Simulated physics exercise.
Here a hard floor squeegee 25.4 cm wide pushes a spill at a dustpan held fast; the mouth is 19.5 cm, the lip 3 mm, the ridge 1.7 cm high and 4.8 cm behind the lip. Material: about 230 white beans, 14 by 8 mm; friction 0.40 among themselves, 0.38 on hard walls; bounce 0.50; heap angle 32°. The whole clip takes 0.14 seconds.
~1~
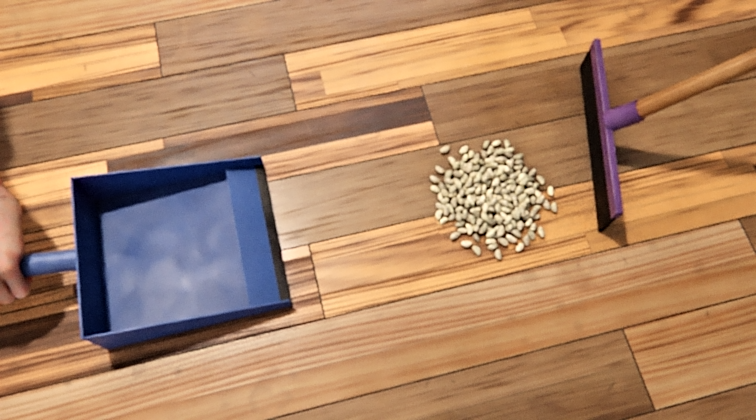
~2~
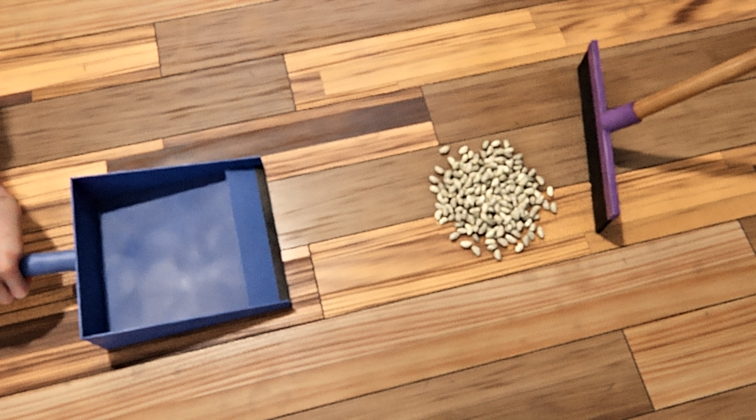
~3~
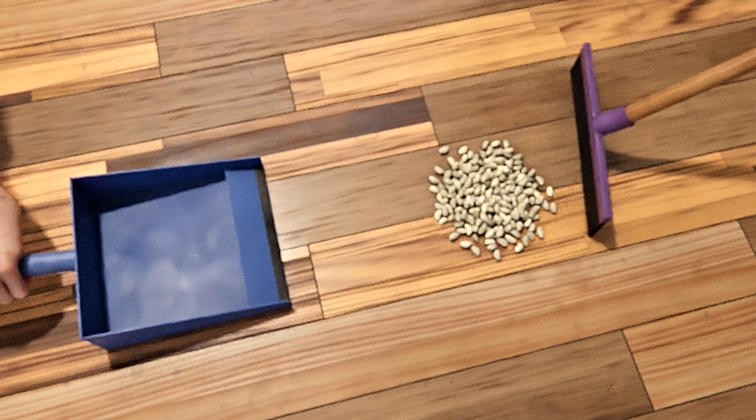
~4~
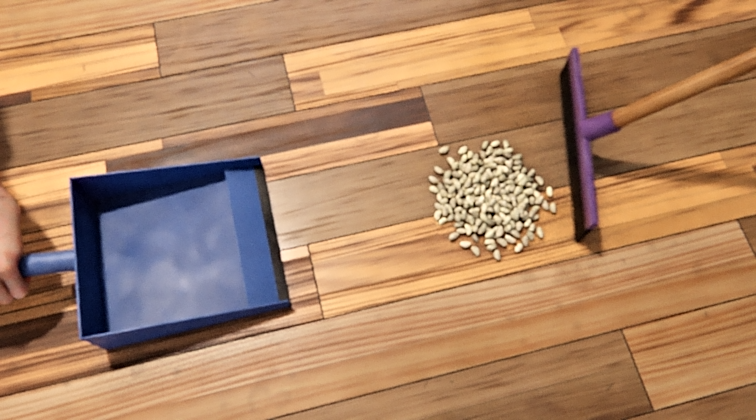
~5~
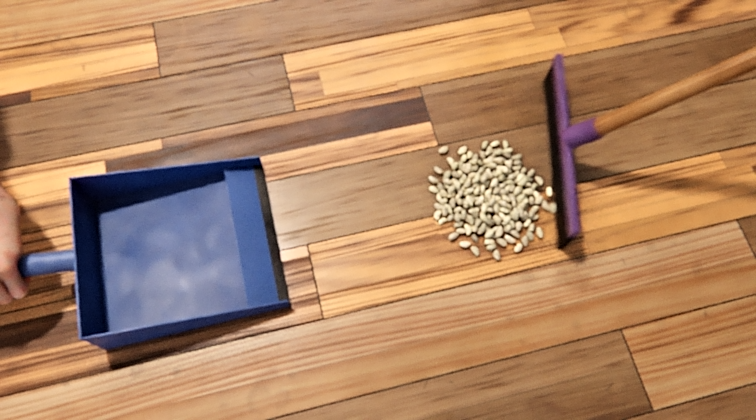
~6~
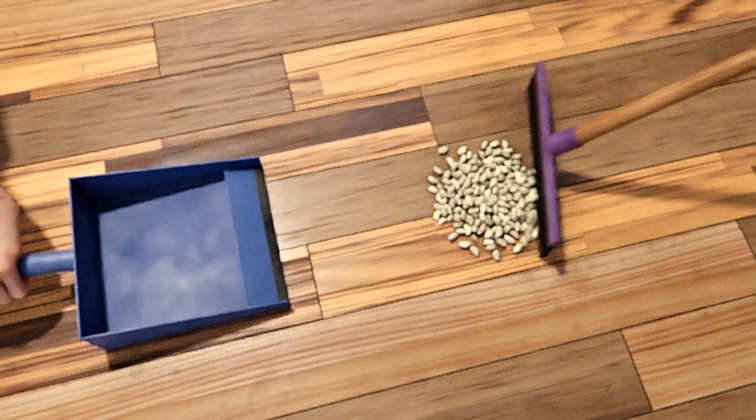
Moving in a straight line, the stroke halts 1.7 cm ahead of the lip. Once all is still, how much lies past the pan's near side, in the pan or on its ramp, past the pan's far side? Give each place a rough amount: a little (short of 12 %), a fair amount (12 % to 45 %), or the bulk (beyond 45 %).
Near side: A fair amount; pan: A fair amount; far side: A fair amount.
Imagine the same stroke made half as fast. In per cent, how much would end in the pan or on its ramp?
About 5 per cent.
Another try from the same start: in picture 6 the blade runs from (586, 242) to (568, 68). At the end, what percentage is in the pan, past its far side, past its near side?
Split: Pan = 0, far = 5, near = 25.
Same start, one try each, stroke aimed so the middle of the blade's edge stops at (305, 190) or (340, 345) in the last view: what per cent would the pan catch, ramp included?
Some 30 per cent on the first try, 5 per cent on the second.
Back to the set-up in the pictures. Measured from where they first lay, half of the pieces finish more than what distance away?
I'd say near 28 cm.
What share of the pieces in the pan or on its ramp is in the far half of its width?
Something like 40 per cent of the catch.
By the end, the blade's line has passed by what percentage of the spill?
Roughly 5 in a hundred.
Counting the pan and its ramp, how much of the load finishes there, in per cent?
Estimate: Near 20 %.
Then, 0.16 s after the last picture, middle of the blade 19 cm from the lip; 0 % over the lip, far side 5 %, near side 10 %.
Then, 0.27 s after the last picture, middle of the blade 9 cm from the lip; 0 % over the lip, far side 10 %, near side 10 %.
Then, 0.51 s after the last picture, middle of the blade 5 cm from the lip; 20 % over the lip, far side 15 %, near side 15 %.
In the end, near side 15 %, pan 20 %, far side 15 %, in front of the lip or behind the blade 50 %.
